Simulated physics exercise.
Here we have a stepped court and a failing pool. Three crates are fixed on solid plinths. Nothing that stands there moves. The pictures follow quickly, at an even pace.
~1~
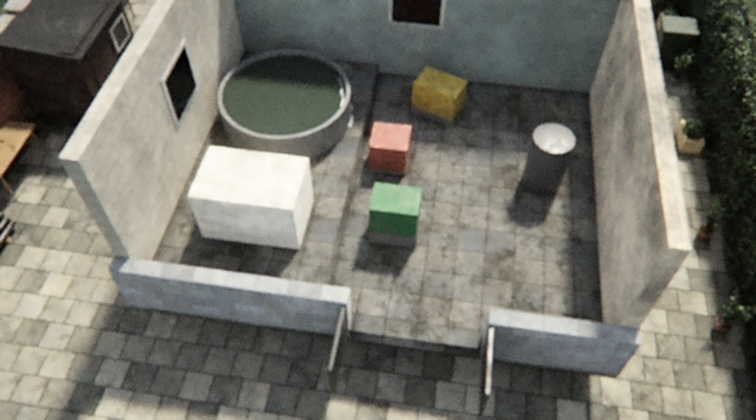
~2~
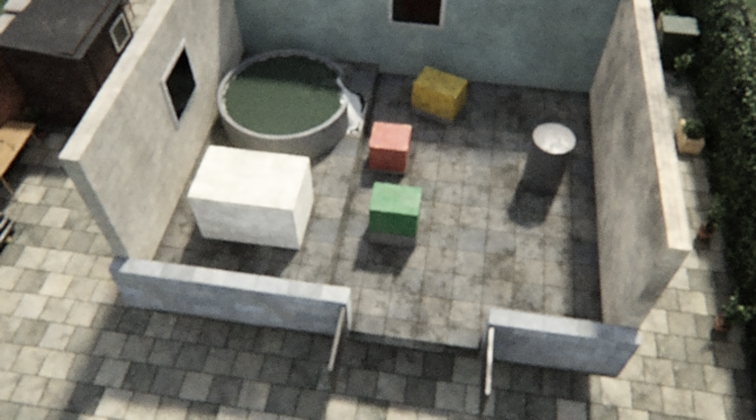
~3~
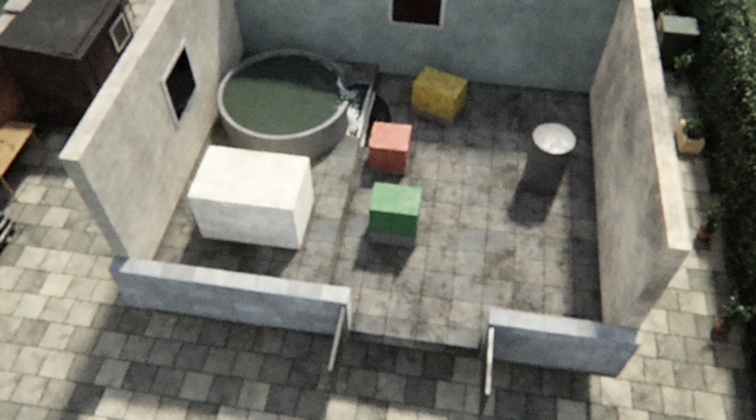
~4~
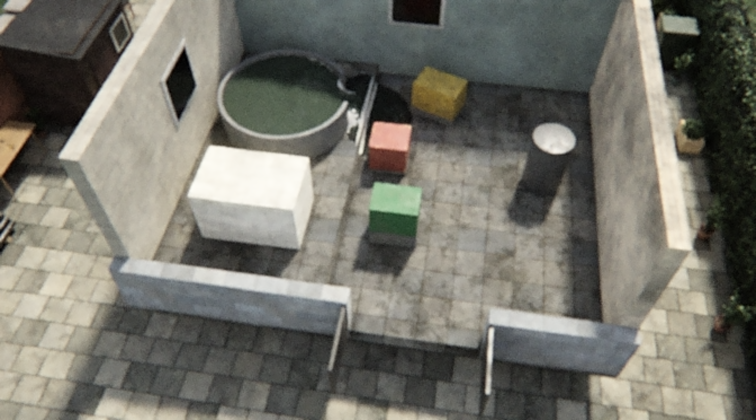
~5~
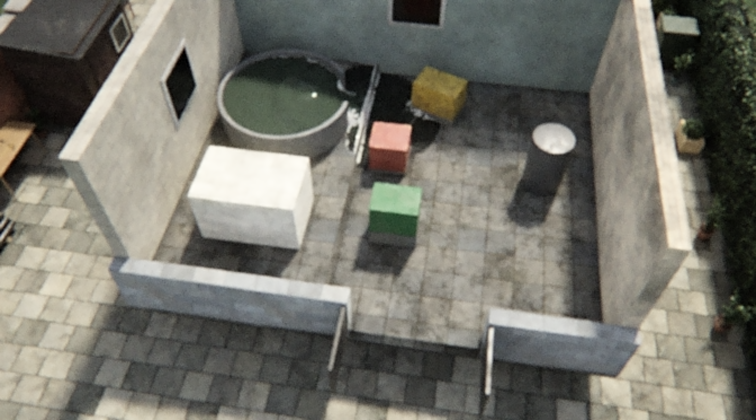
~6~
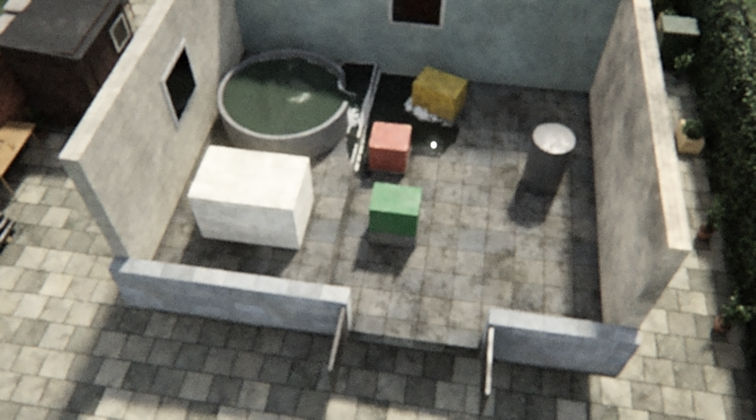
Water pours from the right side of a round tank in a walled, paved court, first as a small splash, then spreading right in a dark sheet behind the red block and around the yellow block, which stay in place.
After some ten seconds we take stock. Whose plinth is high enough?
One by one: The green crate escapes dry; the red crate is wetted; the yellow crate is wetted.
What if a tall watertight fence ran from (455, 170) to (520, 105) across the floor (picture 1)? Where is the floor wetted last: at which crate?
The green-painted one.
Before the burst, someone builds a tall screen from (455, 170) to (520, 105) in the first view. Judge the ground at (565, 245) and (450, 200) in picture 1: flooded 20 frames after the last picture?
In turn: Free of water, under water.
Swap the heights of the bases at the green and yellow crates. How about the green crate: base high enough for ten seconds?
My reading: Green crate stays dry.
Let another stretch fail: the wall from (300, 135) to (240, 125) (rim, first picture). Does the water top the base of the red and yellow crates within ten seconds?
Then: The red crate takes water; the yellow crate is safe.
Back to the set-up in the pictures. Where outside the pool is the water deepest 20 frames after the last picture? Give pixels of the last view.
Close to (411, 105).
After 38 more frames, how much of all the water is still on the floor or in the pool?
About 100 per cent.
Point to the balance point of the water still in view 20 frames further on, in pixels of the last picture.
Close to (377, 134).
A moment on, water covers 20 % of the floor; the green crate not reached, the red crate water round its plinth, the yellow crate water round its plinth.
Next, water covers 35 % of the floor; the green crate water round its plinth, the red crate water round its plinth, the yellow crate water round its plinth.
Then, water covers 50 % of the floor; the green crate water round its plinth, the red crate water round its plinth, the yellow crate water round its plinth.
Later, water covers 60 % of the floor; the green crate water round its plinth, the red crate water round its plinth, the yellow crate water round its plinth.
In the end, water covers 70 % of the floor; the green crate stayed above the water, the red crate was topped, the yellow crate was topped.
